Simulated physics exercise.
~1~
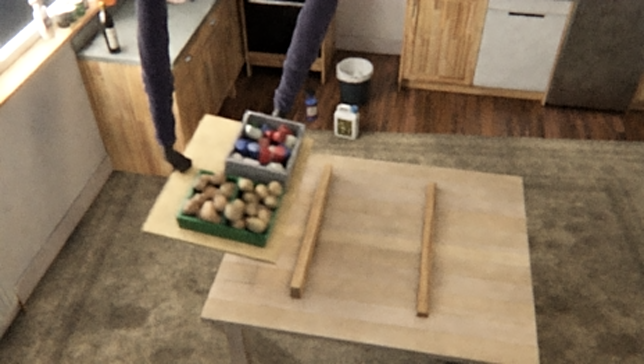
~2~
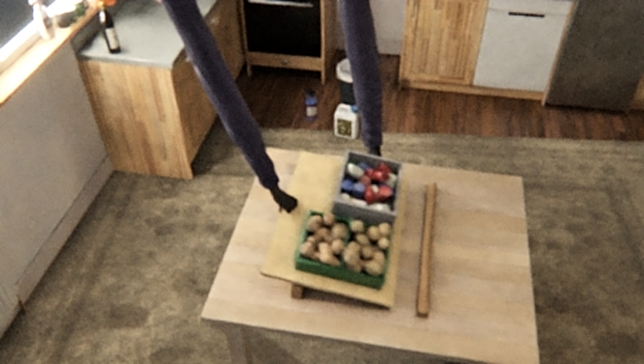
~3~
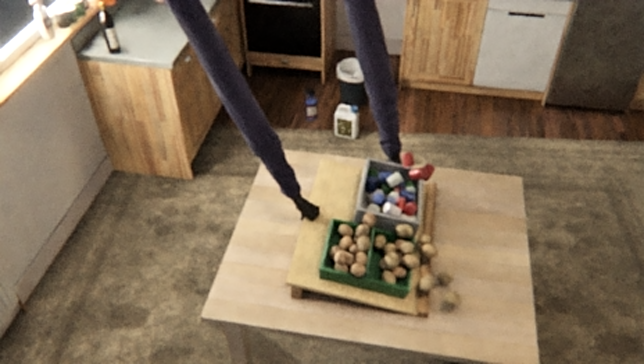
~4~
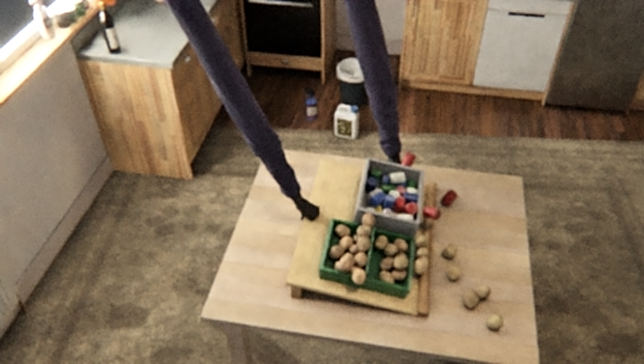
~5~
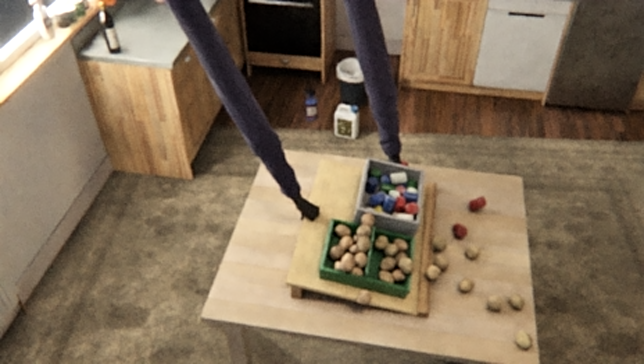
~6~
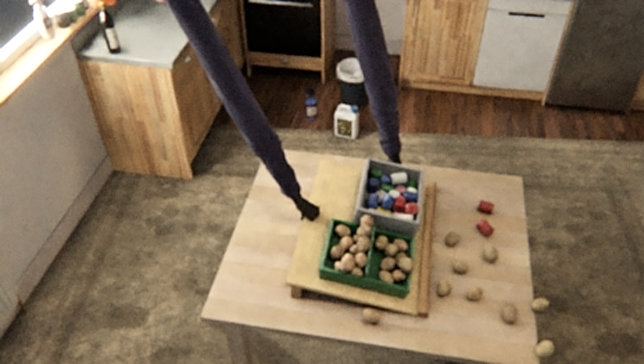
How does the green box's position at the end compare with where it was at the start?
At the start the green box is held on the board off the table's left side. By the end it is further right and lower in view, on the board resting over the middle of the table.
